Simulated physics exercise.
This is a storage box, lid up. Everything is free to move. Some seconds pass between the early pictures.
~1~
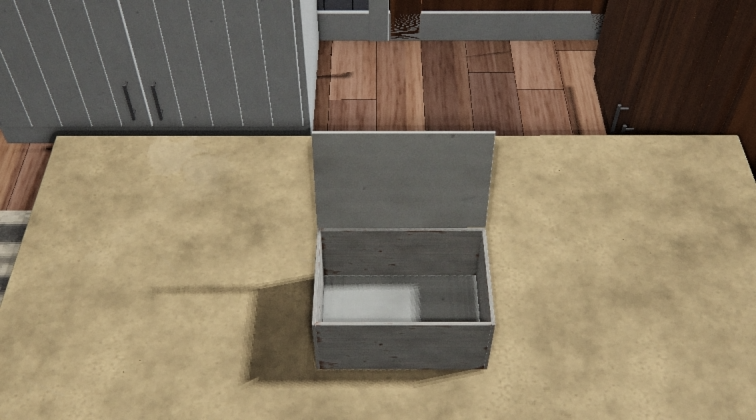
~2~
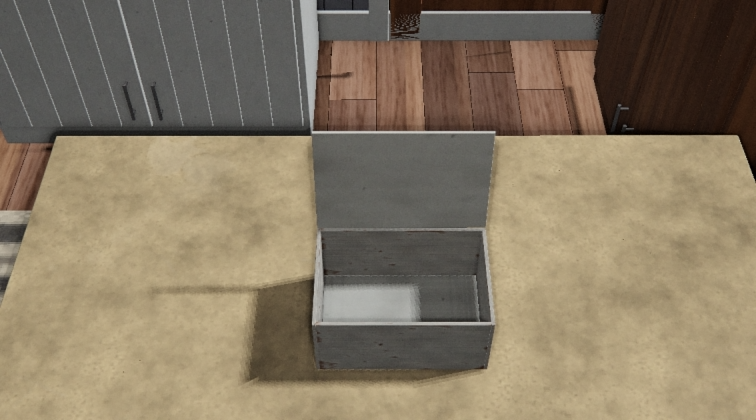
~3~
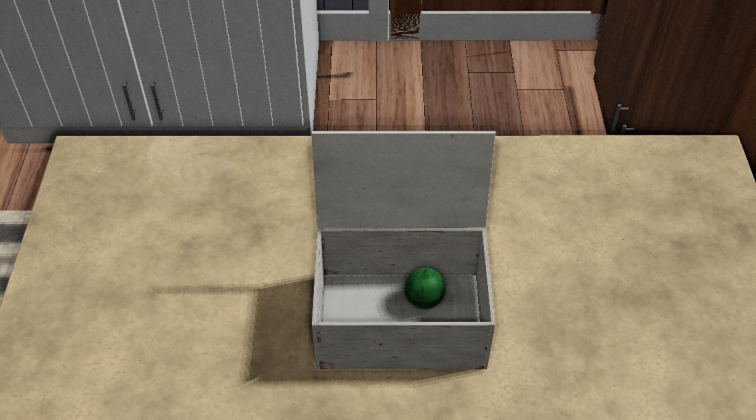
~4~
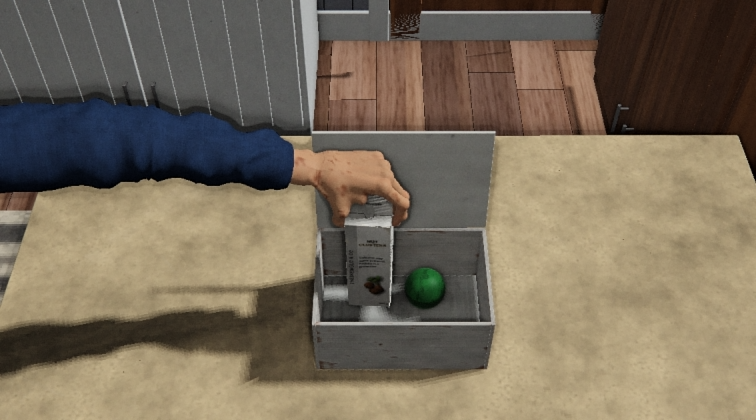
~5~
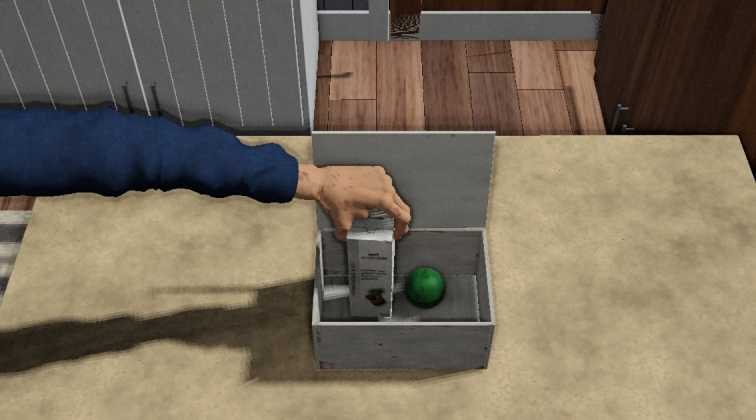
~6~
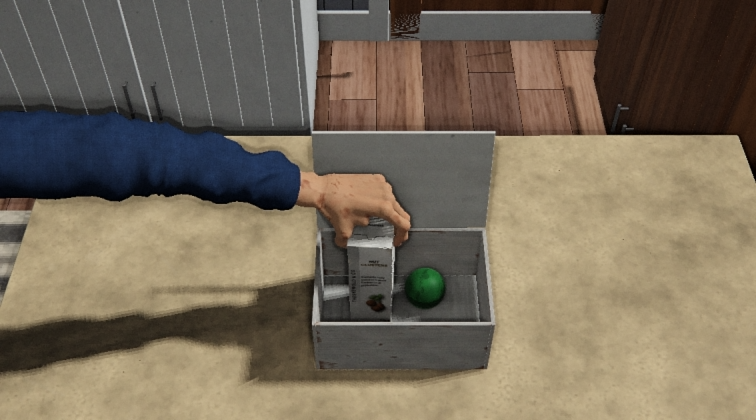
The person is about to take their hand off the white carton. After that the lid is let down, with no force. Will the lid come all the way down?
The lid will not close.
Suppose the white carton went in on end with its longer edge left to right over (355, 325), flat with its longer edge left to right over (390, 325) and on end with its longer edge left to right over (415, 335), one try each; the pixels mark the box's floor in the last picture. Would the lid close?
First try: It is held up; second try: It sits on the rim; third try: It stays ajar.
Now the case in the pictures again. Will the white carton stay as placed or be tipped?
It keeps its pose.
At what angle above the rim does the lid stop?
Some 65° above the rim.
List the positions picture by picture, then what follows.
In the first frame, the last thing is not in view yet.
In the second frame, the last thing is not in view yet.
In the third frame, the last thing is not in view yet; green ball (425, 288).
In the fourth frame, still above its spot; white carton (370, 253); green ball (425, 288).
In the fifth frame, still above its spot; white carton (372, 265); green ball (425, 288).
In the sixth frame, in place under the hand; white carton (372, 271); green ball (425, 288).
Then, 1.20 s after the last picture, lid starting down.
Then, 2.30 s after the last picture, lid 66° above the rim.
At rest, lid 66° above the rim; both in place. Seen from the same camera at the end, white carton near (372, 271).
